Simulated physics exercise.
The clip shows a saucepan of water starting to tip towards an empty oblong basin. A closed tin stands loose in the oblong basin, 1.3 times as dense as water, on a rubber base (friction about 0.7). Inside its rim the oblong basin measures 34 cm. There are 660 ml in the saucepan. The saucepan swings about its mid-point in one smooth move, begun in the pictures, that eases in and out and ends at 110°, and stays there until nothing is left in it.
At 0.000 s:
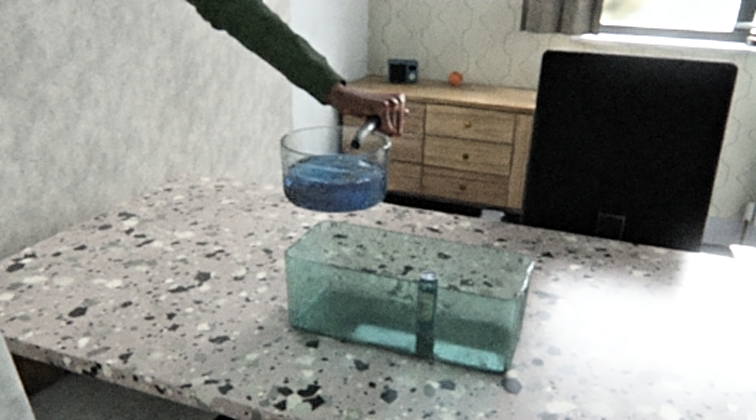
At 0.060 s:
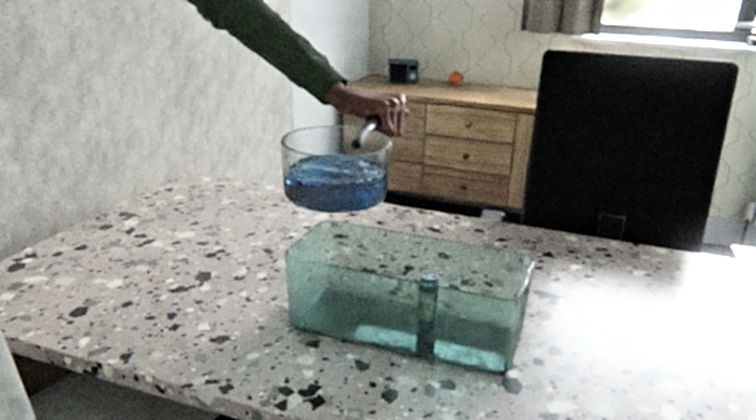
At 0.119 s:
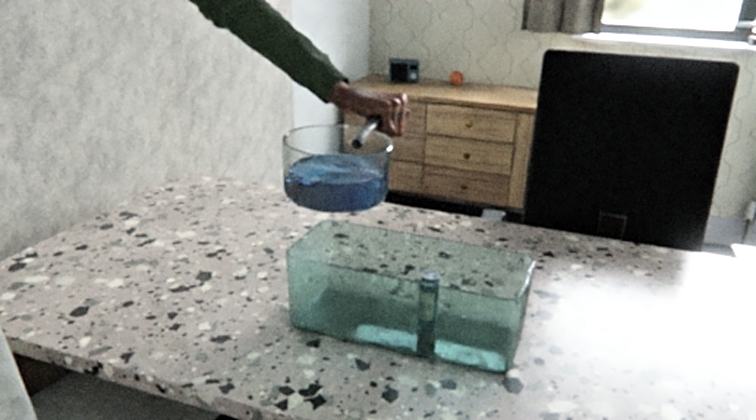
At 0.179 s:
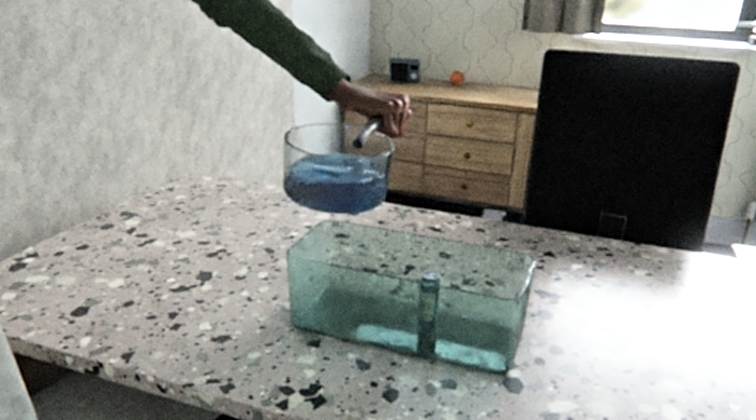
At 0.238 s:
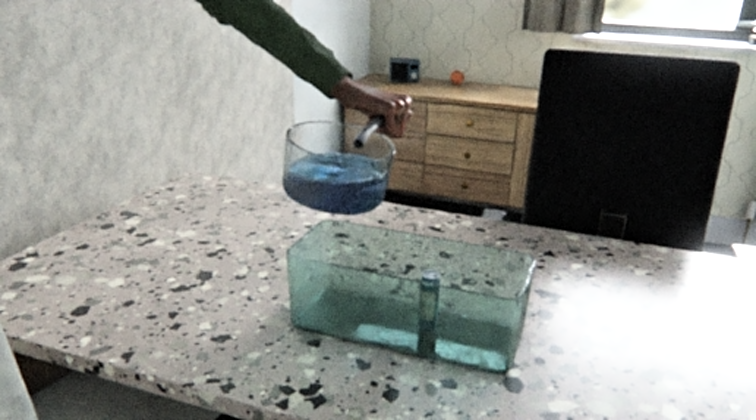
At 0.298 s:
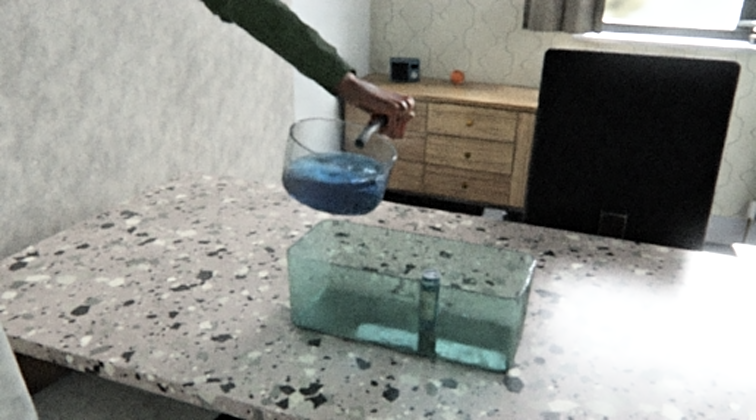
An arm in a dark green sleeve held a clear saucepan of blue water above a greenish glass basin on a speckled table, then slowly tilted the pan slightly, its right side dipping lower.
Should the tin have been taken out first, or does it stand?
The tin keeps standing.
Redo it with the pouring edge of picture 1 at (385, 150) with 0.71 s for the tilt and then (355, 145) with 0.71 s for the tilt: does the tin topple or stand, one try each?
First it goes over; then it keeps standing.
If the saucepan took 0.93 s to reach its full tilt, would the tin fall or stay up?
Then it keeps standing.
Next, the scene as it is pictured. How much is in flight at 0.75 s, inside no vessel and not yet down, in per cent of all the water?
Near 24 in a hundred.
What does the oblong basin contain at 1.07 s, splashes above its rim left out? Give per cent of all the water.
About 76 per cent.
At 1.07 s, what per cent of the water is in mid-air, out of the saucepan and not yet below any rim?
About 10 per cent.
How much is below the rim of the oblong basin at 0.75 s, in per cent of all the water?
Some 7 per cent.
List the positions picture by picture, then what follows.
It leans 0°; its right rim is at (386, 149); the water meets the walls at (292, 161) and (384, 175); the oblong basin's rim runs from (303, 237) to (527, 279); the tin's top is at (429, 278), in the first frame.
It leans 1°; its right rim is at (387, 149); the water meets the walls at (293, 161) and (385, 175), in the second frame.
It leans 2°; its right rim is at (388, 150); the water meets the walls at (293, 161) and (385, 175), in the third frame.
It leans 5°; its right rim is at (390, 153); the water meets the walls at (293, 160) and (385, 175), in the fourth frame.
It leans 9°; its right rim is at (391, 157); the water meets the walls at (293, 160) and (386, 175), in the fifth frame.
It leans 14°; its right rim is at (392, 161); the water meets the walls at (293, 159) and (387, 175), in the sixth frame.
Then, 0.75 s in, the tilt is 68° and 69 per cent is still to pour; the tin stands where it began.
Then, 1.07 s in, the tilt is 103° and 14 per cent is still to pour; the tin stands where it began.
Then, 1.42 s in, the tilt is 110° and 0 per cent is still to pour; the tin stands where it began.
Then, 1.79 s in, the tilt is 110° and 0 per cent is still to pour; the tin stands where it began.
Finally, the tin stands where it began.
